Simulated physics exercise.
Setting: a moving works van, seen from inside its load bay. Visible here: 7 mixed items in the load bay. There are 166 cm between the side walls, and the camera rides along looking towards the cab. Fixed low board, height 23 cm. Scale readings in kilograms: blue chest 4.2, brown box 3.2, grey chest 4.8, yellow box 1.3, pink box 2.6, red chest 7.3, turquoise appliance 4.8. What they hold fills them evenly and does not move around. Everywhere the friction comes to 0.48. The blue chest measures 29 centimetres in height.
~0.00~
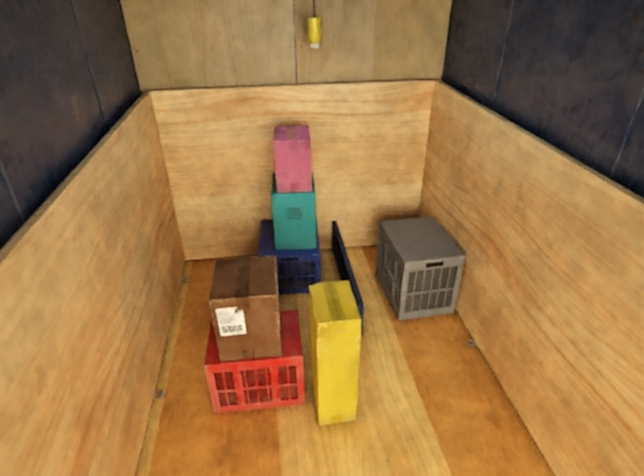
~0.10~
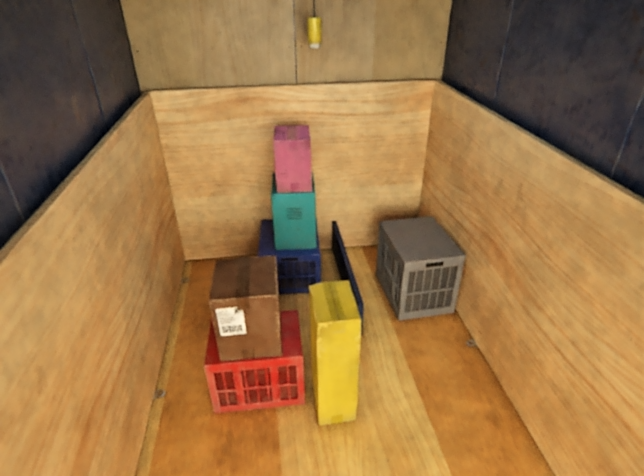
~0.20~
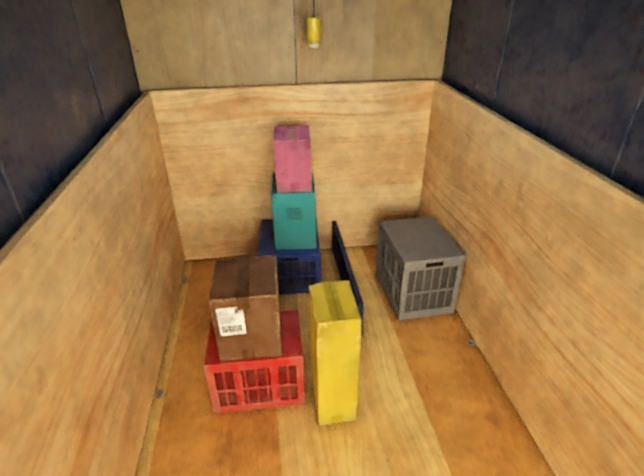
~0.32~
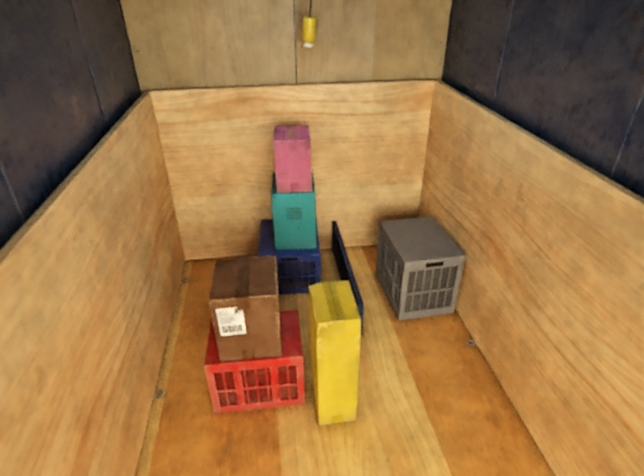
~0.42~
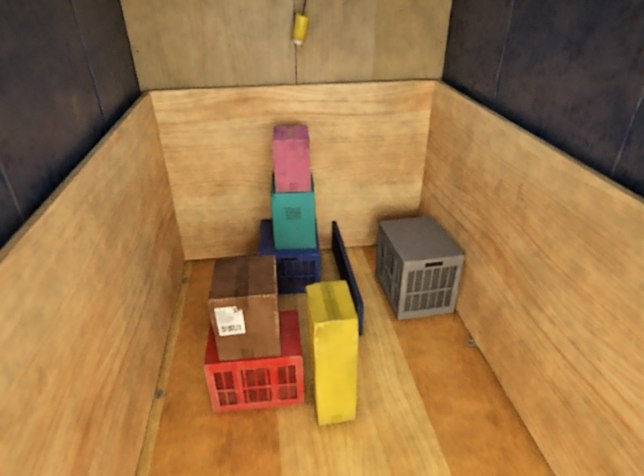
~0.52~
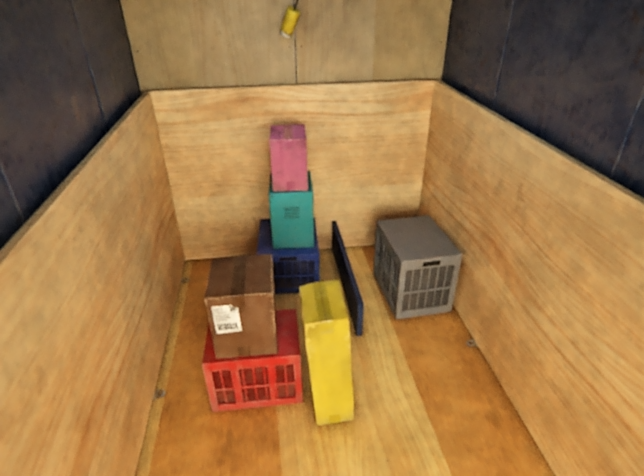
The yellow hanging light swung to the left above the boxes and crates in the van, then the tall yellow box leaned slightly left, while the stacked items beside and behind it barely shifted.
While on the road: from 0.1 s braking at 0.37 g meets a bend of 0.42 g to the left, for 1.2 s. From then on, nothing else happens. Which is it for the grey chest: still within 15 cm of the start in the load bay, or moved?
Oh, that one gets away.
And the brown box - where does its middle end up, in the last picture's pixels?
Look near (175, 270) and you'll find it.
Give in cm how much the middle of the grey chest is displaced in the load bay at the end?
28 cm.
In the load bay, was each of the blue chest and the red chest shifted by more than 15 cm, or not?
First the blue chest: It stays in position; then the red chest: It departs its position.
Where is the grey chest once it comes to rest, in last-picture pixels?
You'll find it at about (374, 252).
Around 0.82 s, push 0.37 g forwards, 0.42 g left; grey chest shifted 11 cm near (399, 261); yellow box at 20° to upright; pink box shifted 17 cm.
Around 1.02 s, push 0.37 g forwards, 0.42 g left; grey chest shifted 22 cm near (383, 256); yellow box at 31° to upright; pink box at 4° to upright.
Around 1.42 s, no push; grey chest shifted 28 cm near (374, 252); pink box at 62° to upright; yellow box at 41° to upright.
Finally (2.4 s), down from where it sat, pink box; on their side or leaning hard in the load bay, yellow box; not toppled but over 15 cm from the start, brown box, grey chest, red chest and turquoise appliance; the last one still in place (within 15 cm). In the last view, grey chest near (374, 252).
